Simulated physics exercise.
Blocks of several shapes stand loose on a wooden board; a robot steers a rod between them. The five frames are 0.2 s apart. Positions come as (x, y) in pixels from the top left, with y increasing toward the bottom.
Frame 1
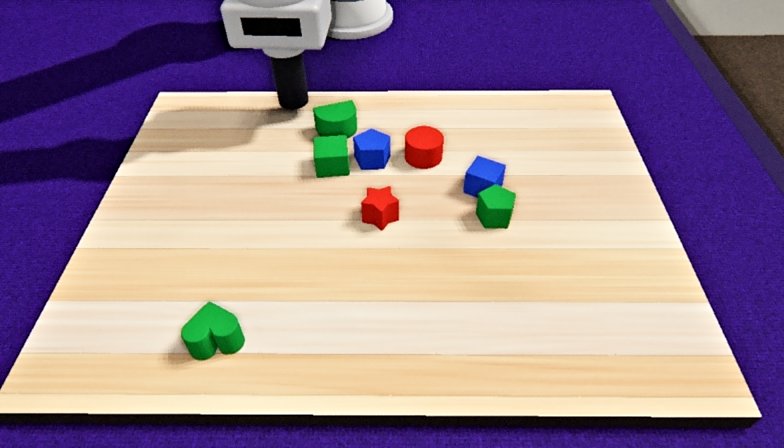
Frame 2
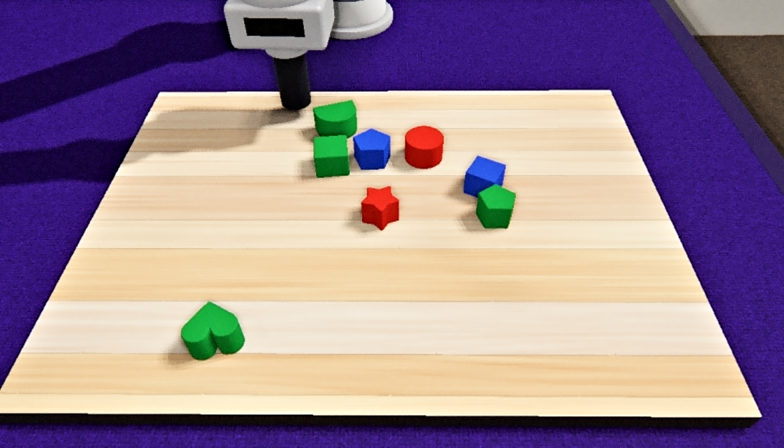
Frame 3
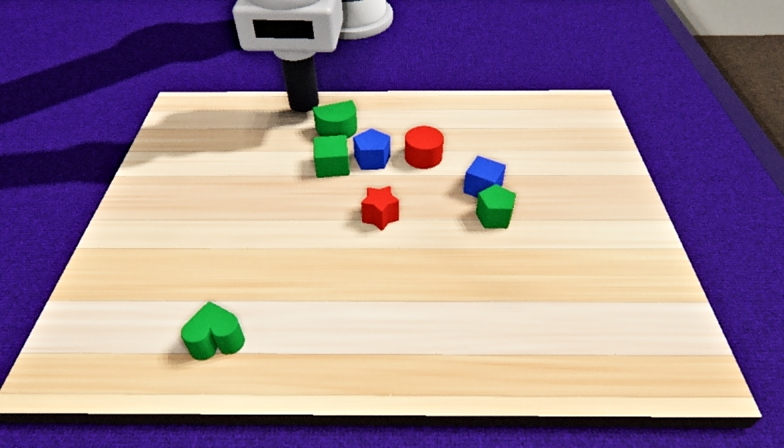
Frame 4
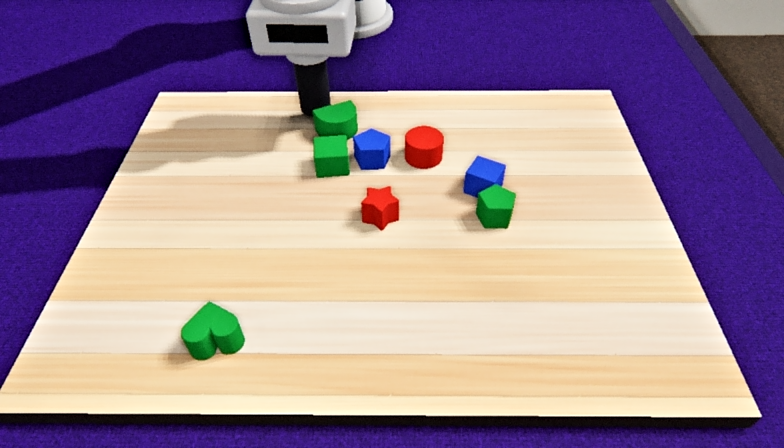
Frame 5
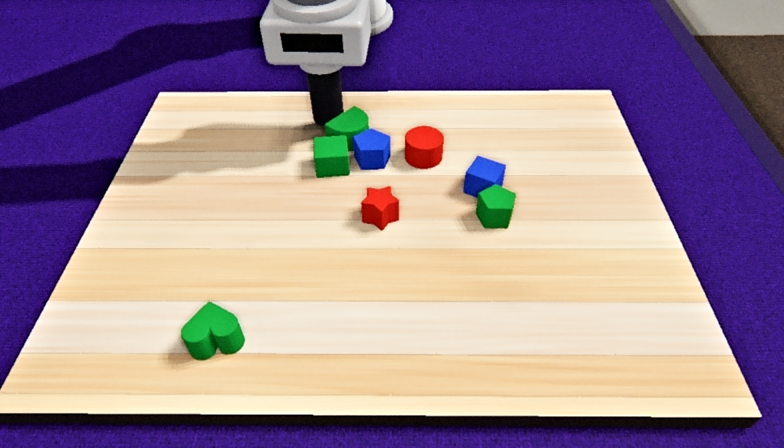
A robot arm's dark rod slides slowly right and slightly toward the viewer along the far edge of a pale wooden board on purple cloth, seen from above by a still camera. It nudges a green half-round block a little right, near a green square block, a blue pentagonal one and a red cylinder. The red star, blue and green blocks at right, and green heart at lower left stay still.
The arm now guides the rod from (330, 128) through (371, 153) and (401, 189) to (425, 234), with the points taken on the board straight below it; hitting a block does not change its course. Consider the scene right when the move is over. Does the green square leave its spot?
My answer is no.
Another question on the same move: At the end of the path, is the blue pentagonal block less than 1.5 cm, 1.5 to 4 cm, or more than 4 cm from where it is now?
Goes over 4 cm.
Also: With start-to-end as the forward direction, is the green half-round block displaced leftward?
I expect so.
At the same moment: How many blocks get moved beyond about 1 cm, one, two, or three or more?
3 or more blocks.
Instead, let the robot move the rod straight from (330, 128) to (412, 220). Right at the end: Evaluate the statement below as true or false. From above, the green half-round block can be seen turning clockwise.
False.
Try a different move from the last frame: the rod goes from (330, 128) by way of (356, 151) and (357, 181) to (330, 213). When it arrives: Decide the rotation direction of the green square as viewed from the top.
The green square rotates clockwise.
The first path, step by step. One third of the way, rod (371, 142); green half-round block (395, 145); blue pentagonal block (408, 167), turned 25° clockwise; red cylinder (434, 138).
Two thirds of the way, rod (401, 178); green half-round block (435, 169), turned 30° anticlockwise; blue pentagonal block (442, 197), turned 35° clockwise; red cylinder (444, 140).
At the end, rod (425, 223); green square in place; green half-round block (442, 170), turned 50° anticlockwise; blue pentagonal block (463, 208), turned 10° clockwise; red cylinder (444, 140).
